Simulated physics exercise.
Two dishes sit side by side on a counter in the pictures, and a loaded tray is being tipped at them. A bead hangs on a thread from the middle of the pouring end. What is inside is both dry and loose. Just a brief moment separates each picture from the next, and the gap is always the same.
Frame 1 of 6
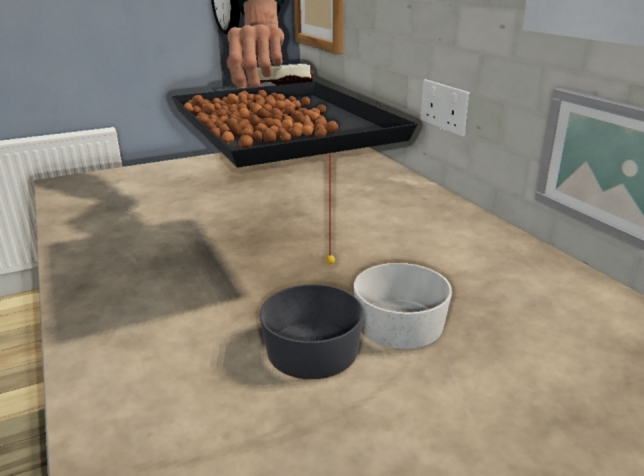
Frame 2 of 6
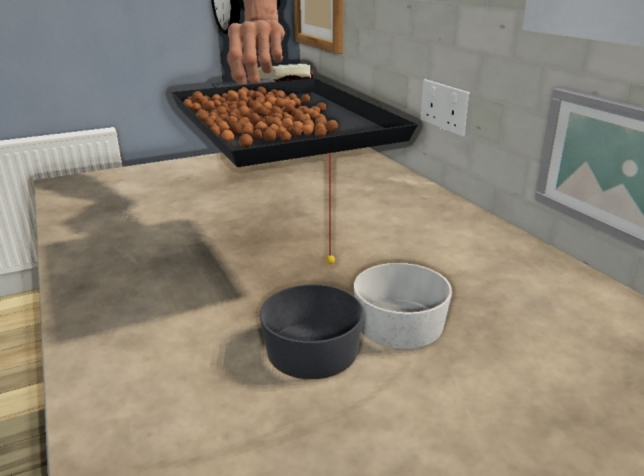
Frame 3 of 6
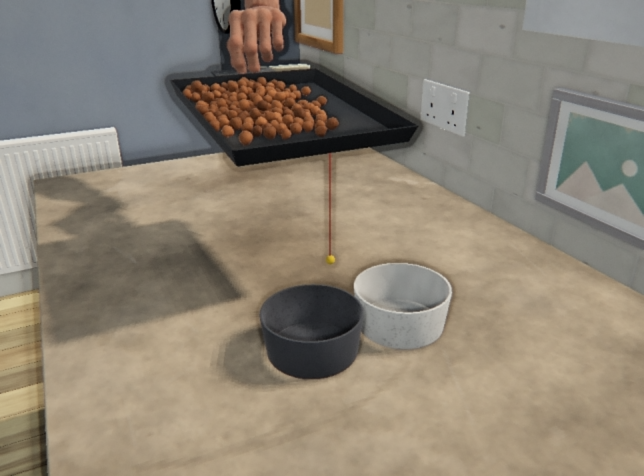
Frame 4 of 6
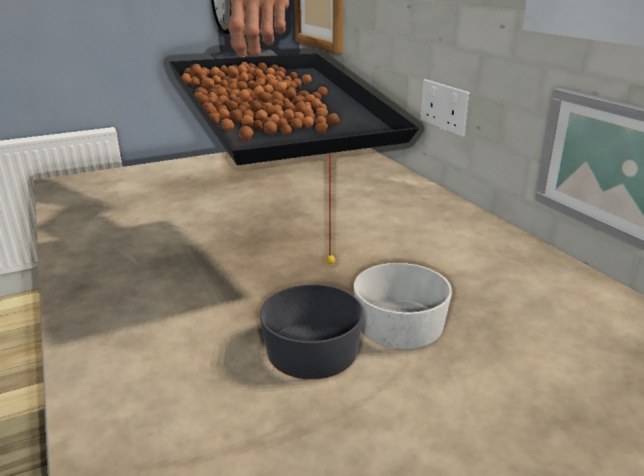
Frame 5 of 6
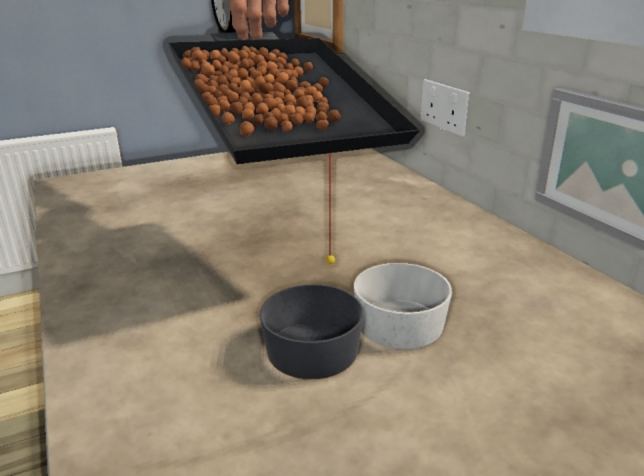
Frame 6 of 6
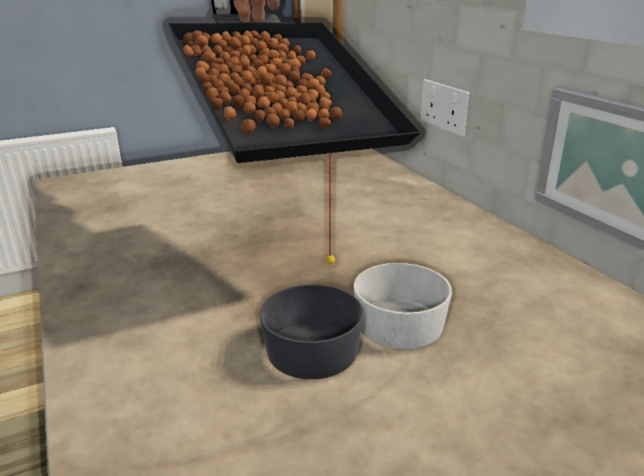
In this clip, a hand at the far end of a dark tray of round brown nuts raises that end, gradually steepening the tray's slope above a dark bowl and a pale bowl, while a small yellow bead hangs still.
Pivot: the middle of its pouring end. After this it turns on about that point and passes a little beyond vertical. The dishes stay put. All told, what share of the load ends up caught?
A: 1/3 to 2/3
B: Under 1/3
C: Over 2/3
Option C: Over 2/3.
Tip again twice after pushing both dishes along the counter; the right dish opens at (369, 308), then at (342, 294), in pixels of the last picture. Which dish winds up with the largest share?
First try, the dish at right; second try, the dish at right.
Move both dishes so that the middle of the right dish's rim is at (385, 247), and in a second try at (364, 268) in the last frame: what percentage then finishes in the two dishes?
0 and 20 %.
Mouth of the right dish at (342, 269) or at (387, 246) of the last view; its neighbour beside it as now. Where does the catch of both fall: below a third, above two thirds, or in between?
Two tries, in turn: Under a third and less than a third.
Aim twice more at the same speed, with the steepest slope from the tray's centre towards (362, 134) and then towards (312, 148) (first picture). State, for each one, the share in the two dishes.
Roughly 30 percent first and 80 percent second.
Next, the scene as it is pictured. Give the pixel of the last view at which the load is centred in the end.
Close to (386, 323) in the last view.
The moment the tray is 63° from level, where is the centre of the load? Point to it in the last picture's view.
The middle of the load sits near (329, 112).
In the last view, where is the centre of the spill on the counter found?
Once everything settles, the pieces are centred near (455, 321).
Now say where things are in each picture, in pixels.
Corners of the pouring end near (236, 148) and (410, 123), level; middle of the load near (260, 116), hazelnuts; left dish near (334, 356); right dish near (428, 327); bead on its thread near (330, 260), in the first frame.
Corners of the pouring end near (236, 148) and (410, 123), level; middle of the load near (260, 114), in the second frame.
Corners of the pouring end near (237, 147) and (410, 124), tipped barely, lowest at the right corner; middle of the load near (260, 107), in the third frame.
Corners of the pouring end near (237, 147) and (411, 126), tipped a little, lowest at the right corner; middle of the load near (260, 96), in the fourth frame.
Corners of the pouring end near (238, 147) and (412, 128), tipped clearly, lowest at the right corner; middle of the load near (261, 85), in the fifth frame.
Corners of the pouring end near (239, 146) and (413, 130), tipped clearly, lowest at the right corner; middle of the load near (262, 75); left dish near (334, 356); right dish near (428, 327), in the sixth frame.
Shortly afterwards, tray tipped steeply; all but a few on the tray; only a few in the left dish; a little in the air.
Next, tray tipped past a quarter turn; near a quarter on the tray; a little in the left dish; near a quarter in the right dish; a little outside both; near a quarter in the air.
Some moments later, tray tipped past a quarter turn; near a quarter in the left dish; near half in the right dish; near a quarter outside both; only a few in the air.
In the end, tray tipped past a quarter turn; near a quarter in the left dish; near half in the right dish; near a quarter outside both; only a few in the air.
